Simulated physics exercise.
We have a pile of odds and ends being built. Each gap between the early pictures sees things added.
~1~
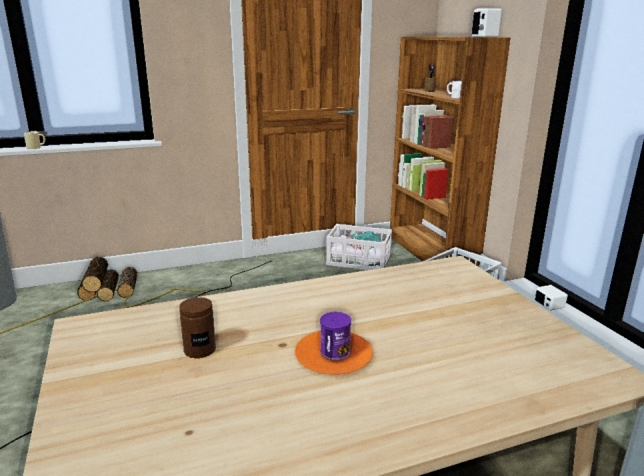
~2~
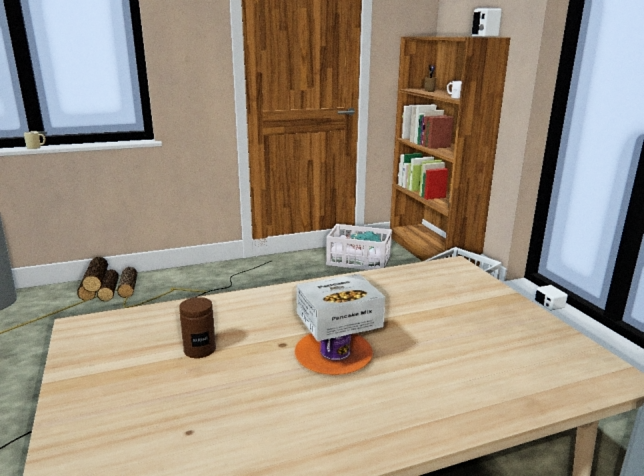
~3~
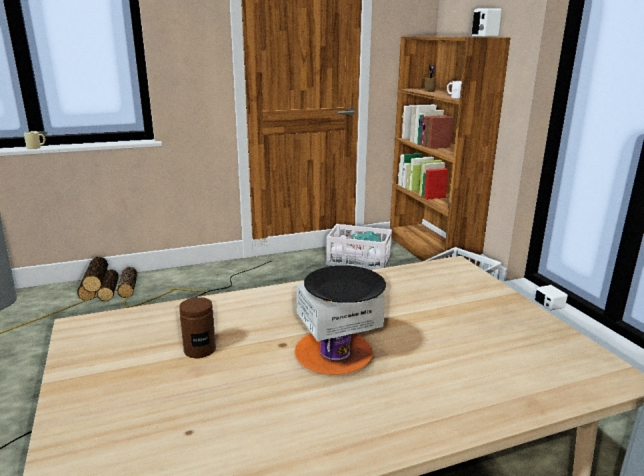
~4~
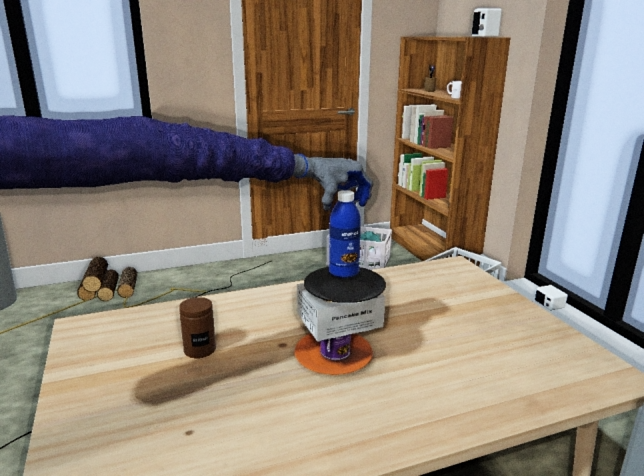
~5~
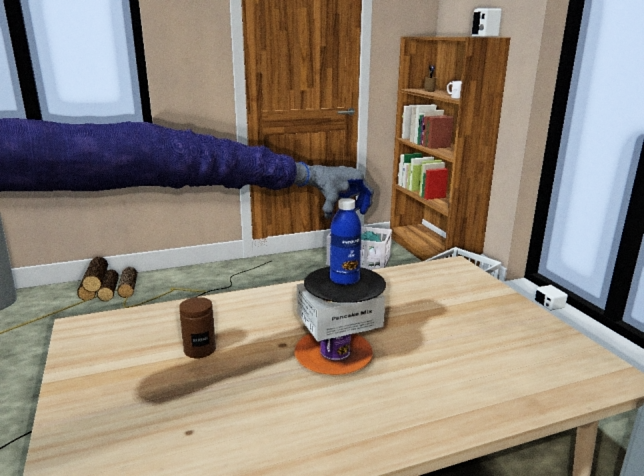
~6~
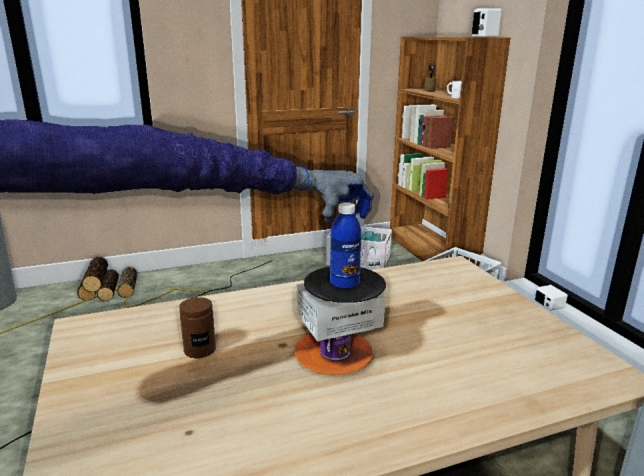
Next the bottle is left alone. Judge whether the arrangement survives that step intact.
It survives intact.
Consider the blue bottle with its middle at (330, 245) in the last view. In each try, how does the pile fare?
The pile remains standing.
Then, 0.20 s later than the last frame, all is still.
Then, 0.30 s later than the last frame, blue bottle resting near (346, 245).
When it is over, all 6 as before. End places, in pixels of the last picture, blue bottle near (346, 245). The pile holds.
